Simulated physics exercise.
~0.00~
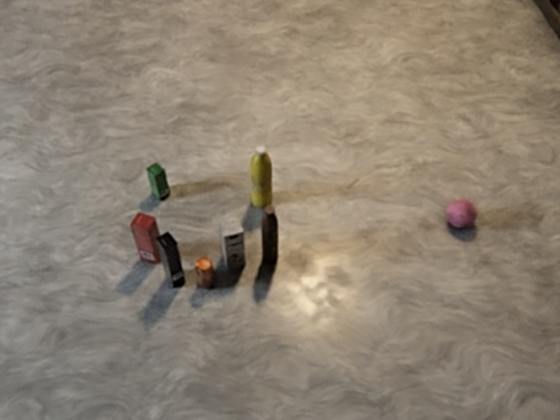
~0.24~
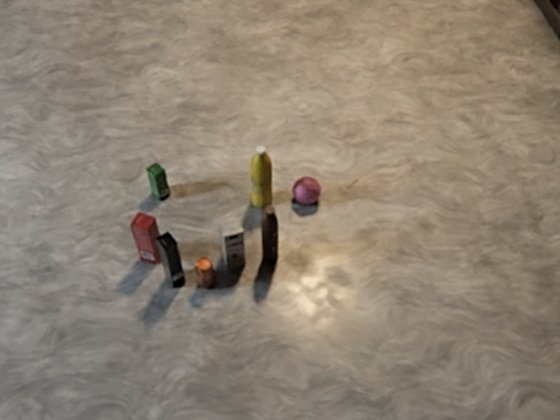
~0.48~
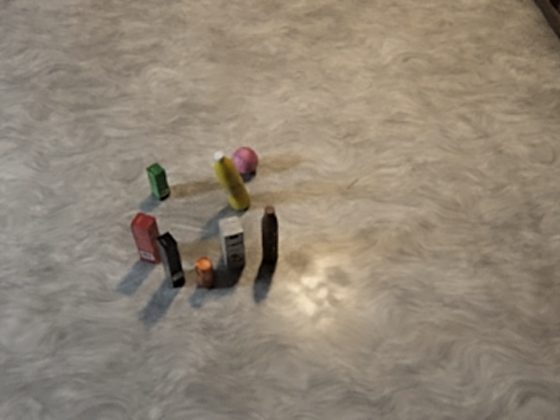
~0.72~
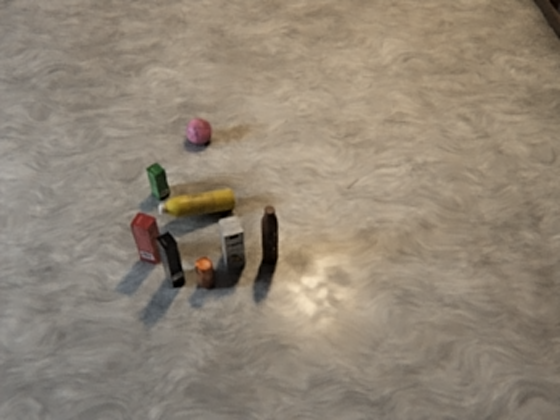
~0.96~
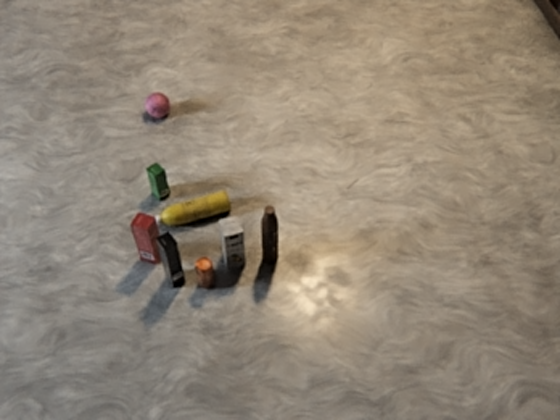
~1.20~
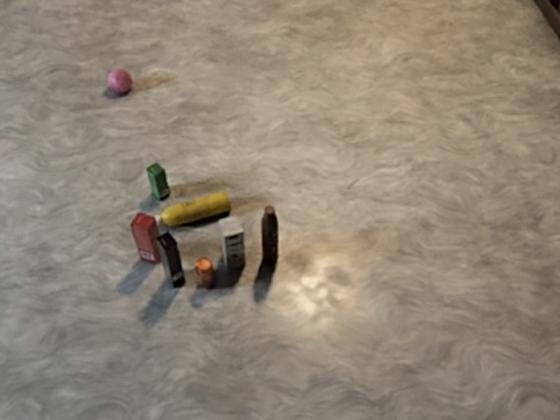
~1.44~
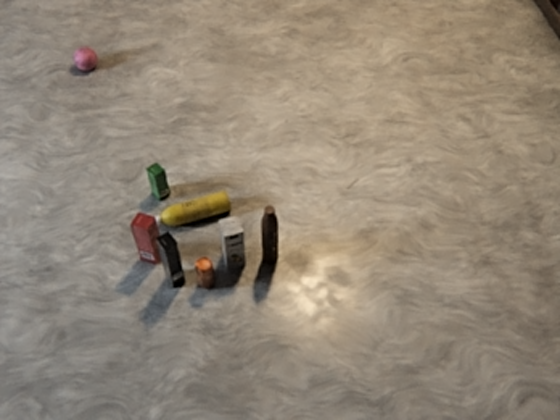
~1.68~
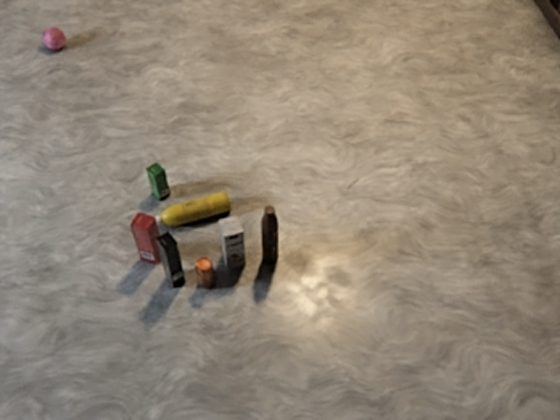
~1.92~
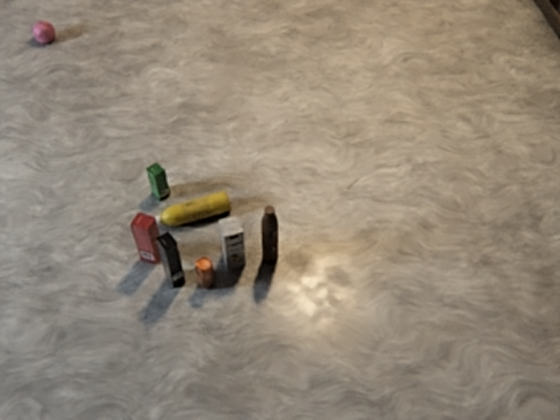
Yellow bottle toppling onto its side as a pink ball rolls in from the right, veering away to the upper left.
